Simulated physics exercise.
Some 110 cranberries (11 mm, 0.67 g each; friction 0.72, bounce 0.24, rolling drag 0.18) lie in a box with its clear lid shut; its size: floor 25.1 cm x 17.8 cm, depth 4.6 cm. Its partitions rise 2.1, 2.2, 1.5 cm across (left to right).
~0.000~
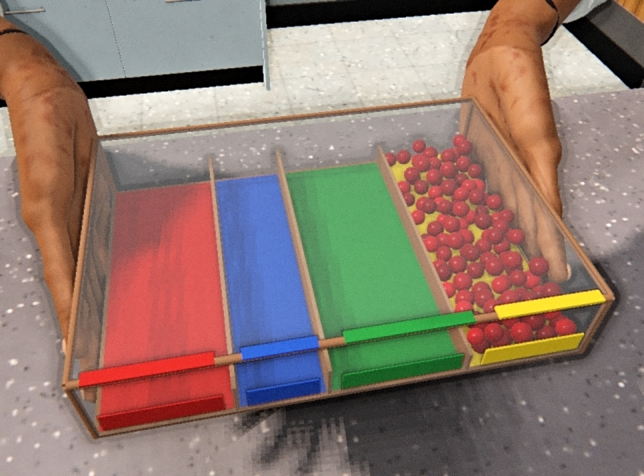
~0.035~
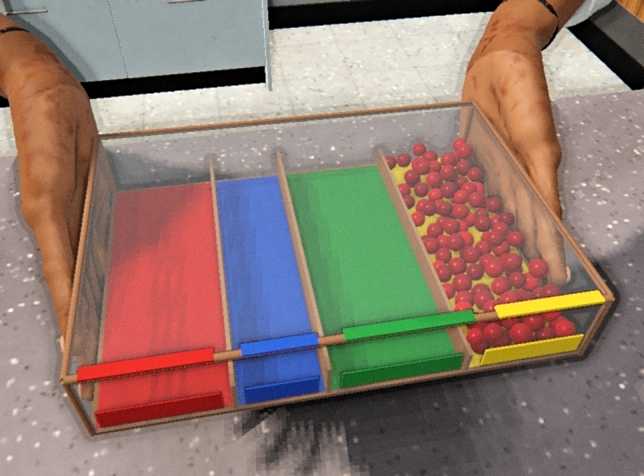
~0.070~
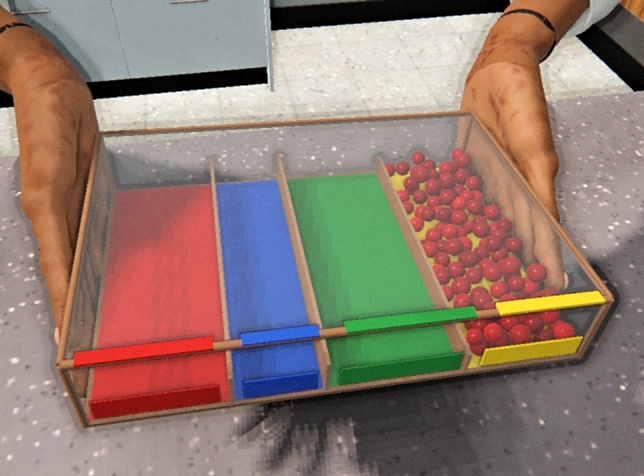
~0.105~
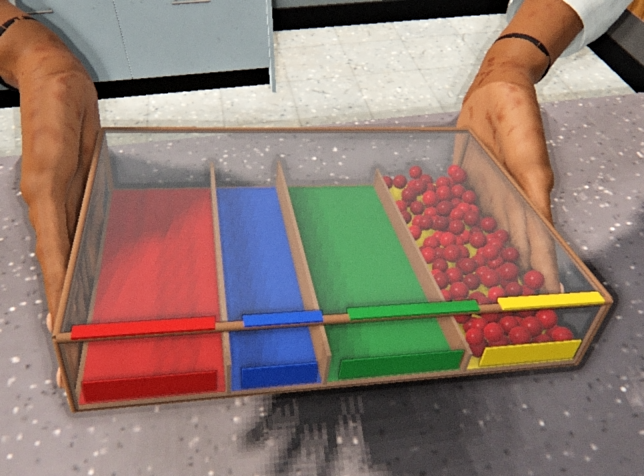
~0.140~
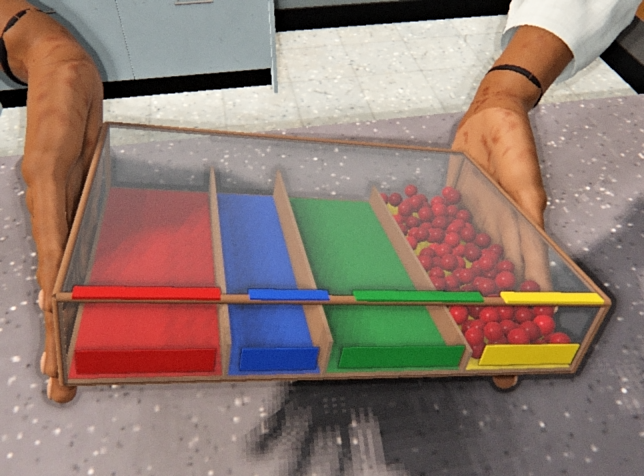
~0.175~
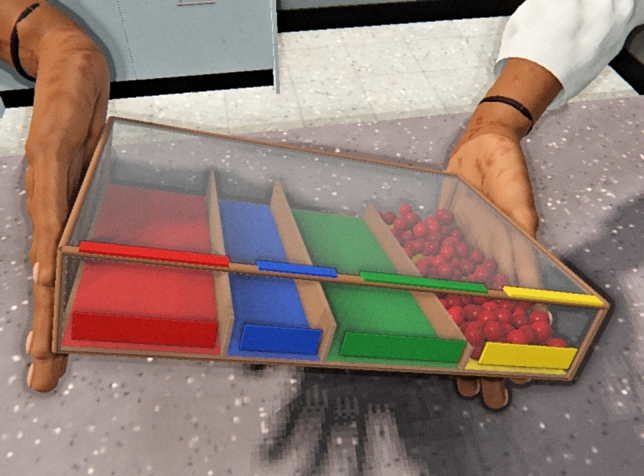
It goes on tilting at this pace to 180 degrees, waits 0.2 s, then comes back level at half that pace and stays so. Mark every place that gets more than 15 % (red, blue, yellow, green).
Red below, blue below, yellow above, green below.
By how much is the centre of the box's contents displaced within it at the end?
Roughly 5.0 cm.
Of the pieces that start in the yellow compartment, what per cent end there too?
Roughly 100 per cent.
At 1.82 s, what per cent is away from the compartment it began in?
Some 0 per cent.
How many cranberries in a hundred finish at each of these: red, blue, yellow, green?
Red 0; blue 0; yellow 100; green 0.
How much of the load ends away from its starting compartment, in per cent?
Roughly 0 per cent.
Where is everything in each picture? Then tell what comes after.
The first frame shows box at (357, 345); tilt 0 degrees; yellow 100 %.
The second frame shows box at (356, 342); tilt 1 degrees.
The third frame shows box at (357, 336); tilt 4 degrees; low side back right.
The fourth frame shows box at (360, 325); tilt 10 degrees; low side back right.
The fifth frame shows box at (365, 309); tilt 17 degrees; low side back right.
The sixth frame shows box at (371, 291); tilt 24 degrees; low side back right; yellow 100 %. It turns about 210 degrees a second.
After 1.07 s, tilt 180 degrees; yellow 100 %; middle of all pieces near (283, 416).
After 1.82 s, tilt 119 degrees; yellow 100 %; middle of all pieces near (343, 413).
After 2.51 s, tilt 47 degrees; yellow 100 %; middle of all pieces near (425, 281).
After 3.17 s, tilt 0 degrees; yellow 100 %; middle of all pieces near (461, 177).
By 3.7 s all is still; red 0 %, blue 0 %, yellow 100 %, green 0 %.
